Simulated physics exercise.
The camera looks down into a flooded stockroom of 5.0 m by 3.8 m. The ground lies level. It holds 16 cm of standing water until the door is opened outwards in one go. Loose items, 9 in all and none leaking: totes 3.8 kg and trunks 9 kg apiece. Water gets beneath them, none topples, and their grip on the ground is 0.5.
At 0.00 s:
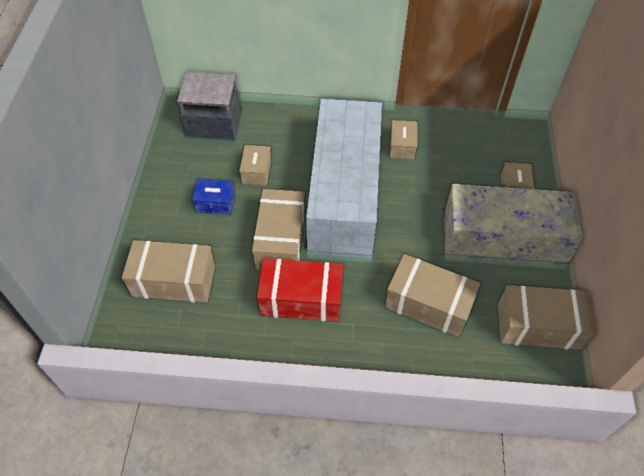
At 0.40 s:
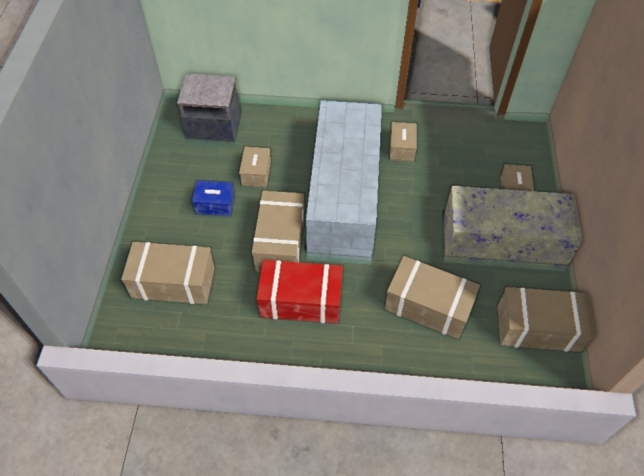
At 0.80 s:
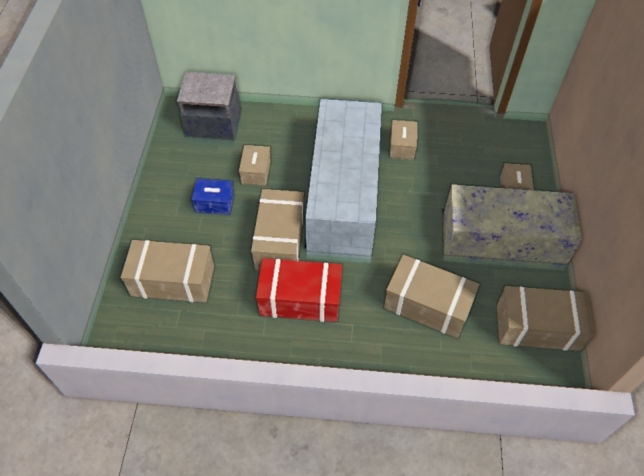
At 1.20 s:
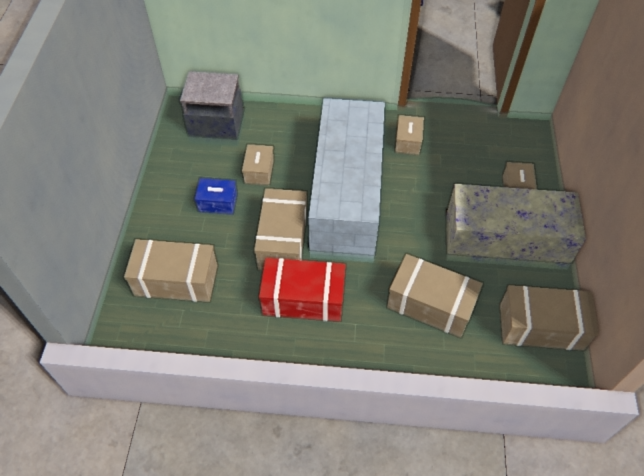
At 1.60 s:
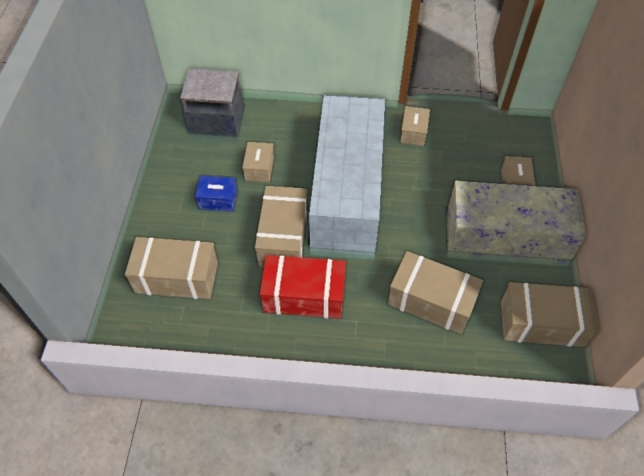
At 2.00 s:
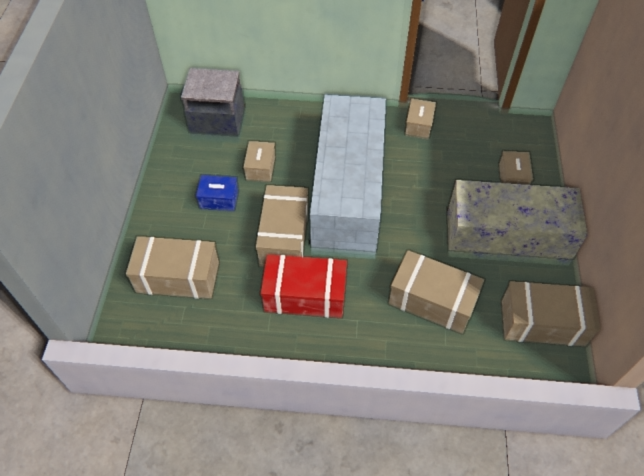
A red trunk with white straps stands out in a green-floored stockroom, seen from above its low front wall. Tan trunks lie around it, with a small blue tote at left, a long pale block mid-room, and a mottled block at right. The brown back door gives way to an open doorway, then the small tan box nearby drifts right and backward, another behind the mottled block barely shifts, and the view wobbles slightly.
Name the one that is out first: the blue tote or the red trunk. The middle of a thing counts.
First out is the red one.
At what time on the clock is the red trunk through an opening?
Near 17.5 s.
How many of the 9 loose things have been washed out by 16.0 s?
I count 3.
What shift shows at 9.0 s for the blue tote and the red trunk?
About 50 and 80 cm.
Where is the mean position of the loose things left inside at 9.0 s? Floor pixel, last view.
Around (371, 211).
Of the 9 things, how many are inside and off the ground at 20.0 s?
At that moment 5.
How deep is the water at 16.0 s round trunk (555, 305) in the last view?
Roughly 10 cm.
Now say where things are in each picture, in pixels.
In the first frame, the blue tote at (213, 191) floats; the red trunk at (301, 281) floats; 16 cm deep round most things; 0 of 9 have shifted.
In the second frame, the blue tote at (213, 192) floats; the red trunk at (300, 282) floats; about 2610 L in view; 0 of 9 have shifted.
In the third frame, the blue tote at (212, 190) floats; the red trunk at (300, 281) floats; 16 cm deep round most things; 0 of 9 have shifted.
In the fourth frame, the blue tote at (215, 190), afloat; the red trunk at (303, 280), afloat; 16 cm deep round most things; 1 of 9 have shifted.
In the fifth frame, the blue tote at (216, 187), afloat; the red trunk at (304, 277), afloat; about 2520 L in view; 2 of 9 have shifted.
In the sixth frame, the blue tote at (217, 187), afloat; the red trunk at (304, 277), afloat; about 2480 L in view; 2 of 9 have shifted.
After 4.0 s the blue tote is near (223, 182), 0.1 m from its start, afloat; the red trunk is near (311, 273), 0.1 m from its start, afloat; 1 of 9 are out; 8 afloat.
After 9.0 s the blue tote is near (251, 167), 0.5 m from its start, afloat; the red trunk is near (374, 256), 0.7 m from its start, afloat; 1 of 9 are out; 8 afloat.
After 16.0 s the blue tote is near (275, 156), 0.8 m from its start, afloat; the red trunk is near (456, 118), 2.8 m from its start, afloat; 3 of 9 are out; 6 afloat.
After 20.0 s the blue tote is near (303, 131), 1.3 m from its start, afloat; the red trunk has gone out (at 17.6 s); 4 of 9 are out; 5 afloat.
